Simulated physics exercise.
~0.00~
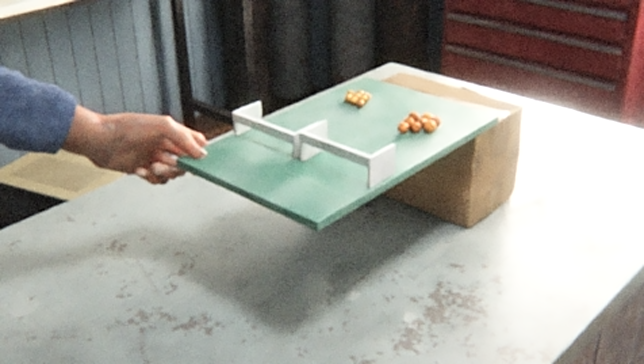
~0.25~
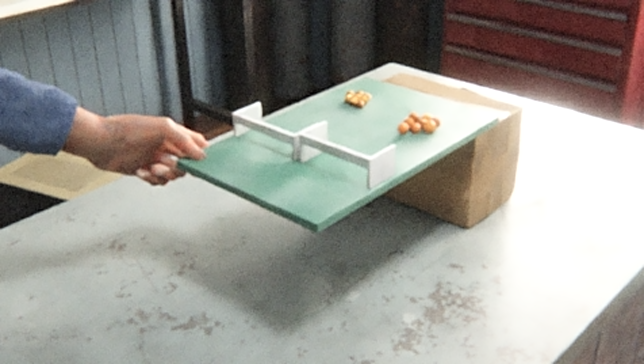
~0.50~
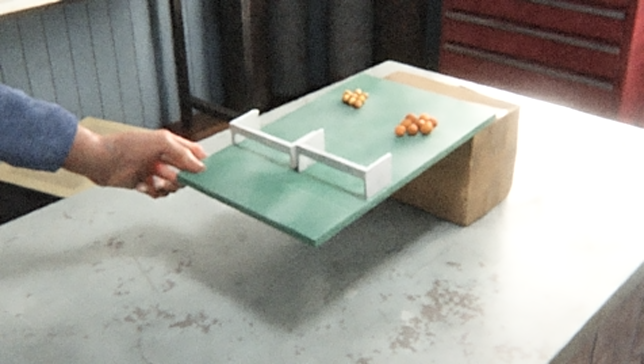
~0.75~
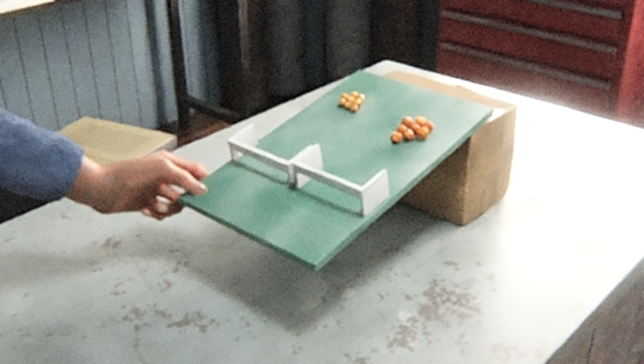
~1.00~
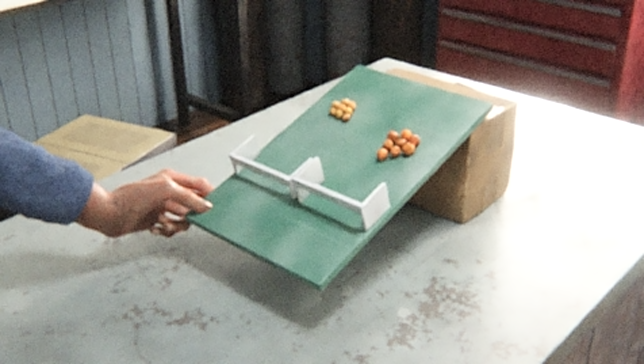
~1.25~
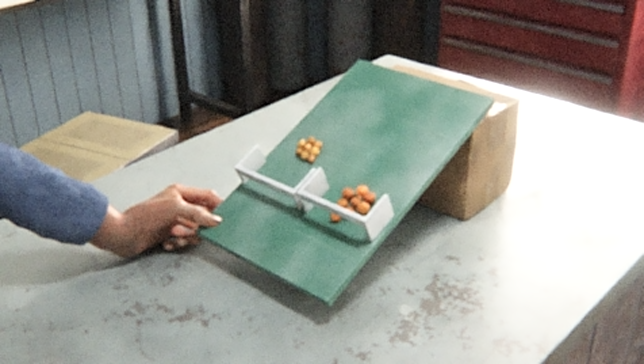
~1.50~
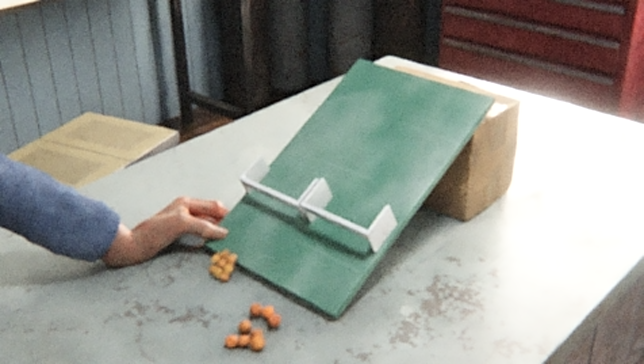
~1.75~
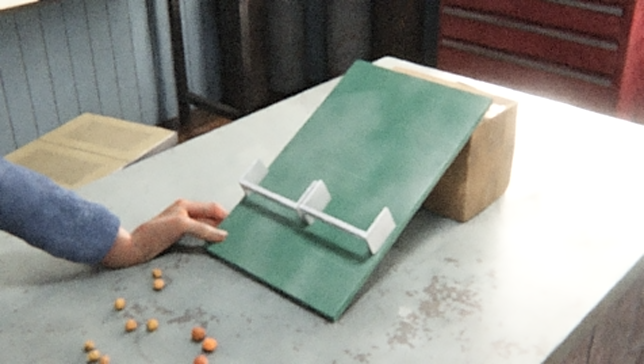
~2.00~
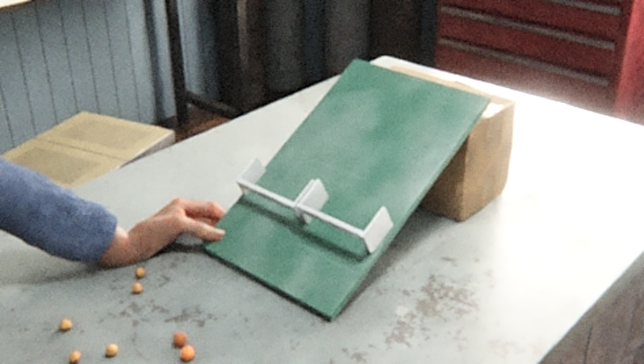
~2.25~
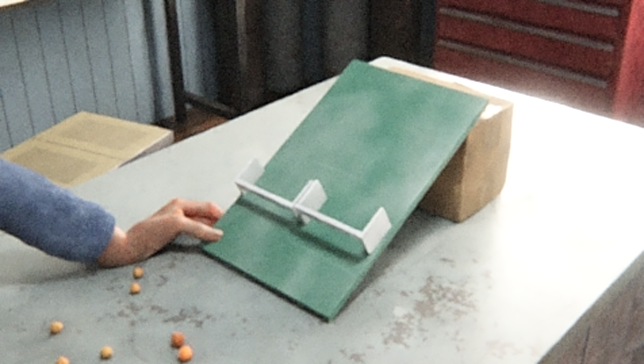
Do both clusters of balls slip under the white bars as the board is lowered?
Yes, both the nearer and the farther cluster pass beneath their bars. They run off the board and end up scattered on the tabletop.
A green board, propped on a brown box at one end and held by a hand at the other, carries two small clusters of orange balls above two white bars. The hand lowers its end toward the grey tabletop, and the board tilts more steeply. Both clusters begin to slide down, the nearer, darker one reaching its bar slightly ahead of the paler one. Each cluster slips through the slot under its bar and runs off the low edge. The balls spread across the table to the left and settle in a loose scatter, leaving the sloping board empty.
